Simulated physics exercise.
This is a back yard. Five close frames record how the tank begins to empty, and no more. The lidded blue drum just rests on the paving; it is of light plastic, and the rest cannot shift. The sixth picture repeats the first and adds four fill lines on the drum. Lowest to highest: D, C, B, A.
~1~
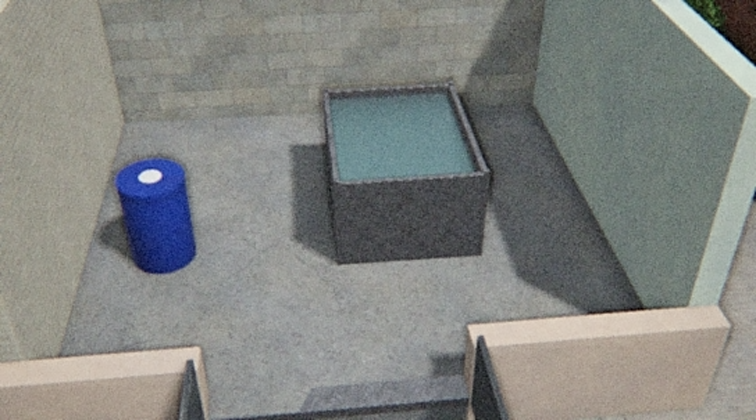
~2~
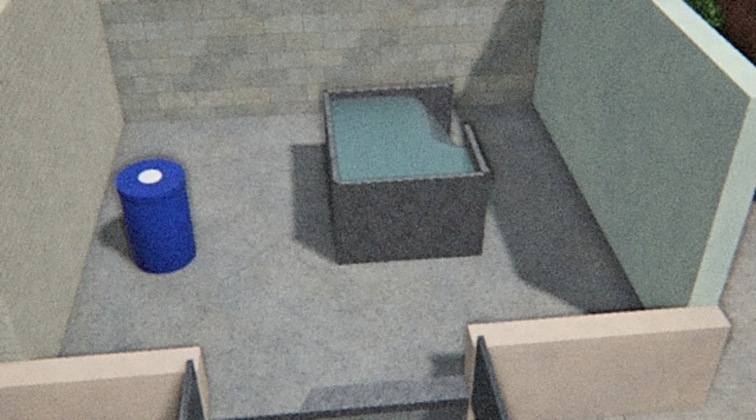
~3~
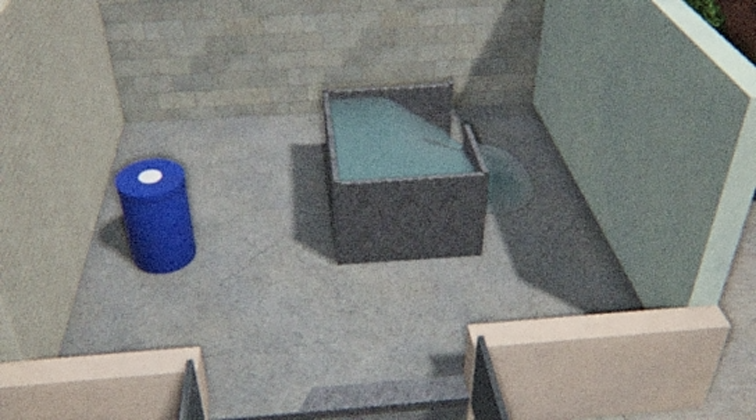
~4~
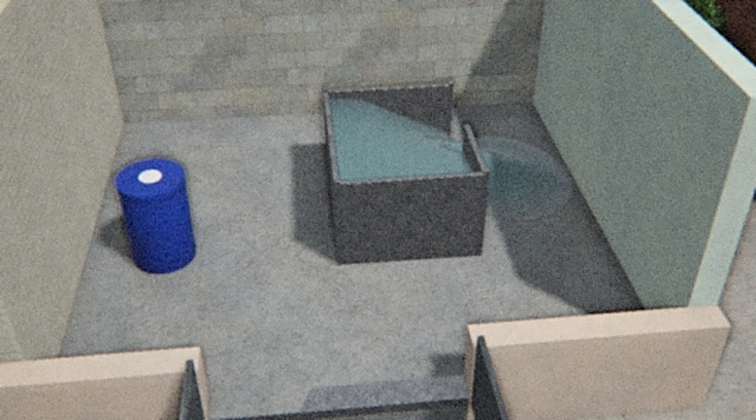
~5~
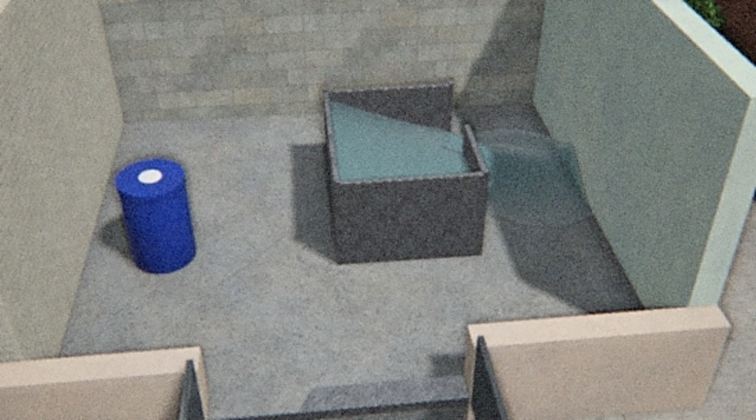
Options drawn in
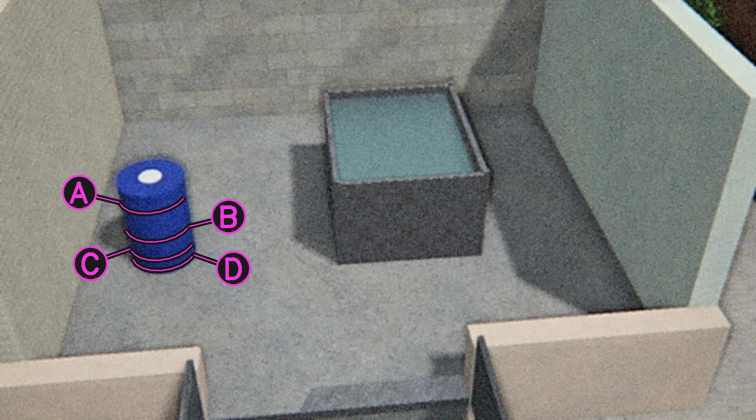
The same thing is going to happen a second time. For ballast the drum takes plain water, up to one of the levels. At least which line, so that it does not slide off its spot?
Go for C.
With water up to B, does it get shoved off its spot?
No, that is safe.
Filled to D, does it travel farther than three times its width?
No, it does not.
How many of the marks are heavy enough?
Three of them.
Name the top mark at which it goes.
That would be D.
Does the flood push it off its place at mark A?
No.
On the marked copy, A at (149, 213); B at (155, 242); C at (158, 260); D at (161, 270); from the bottom up D, C, B, A.
Choosing A, it does not move.
Choosing B, it does not move.
Choosing C, it does not move.
Choosing D, it is pushed about twice its own width away.
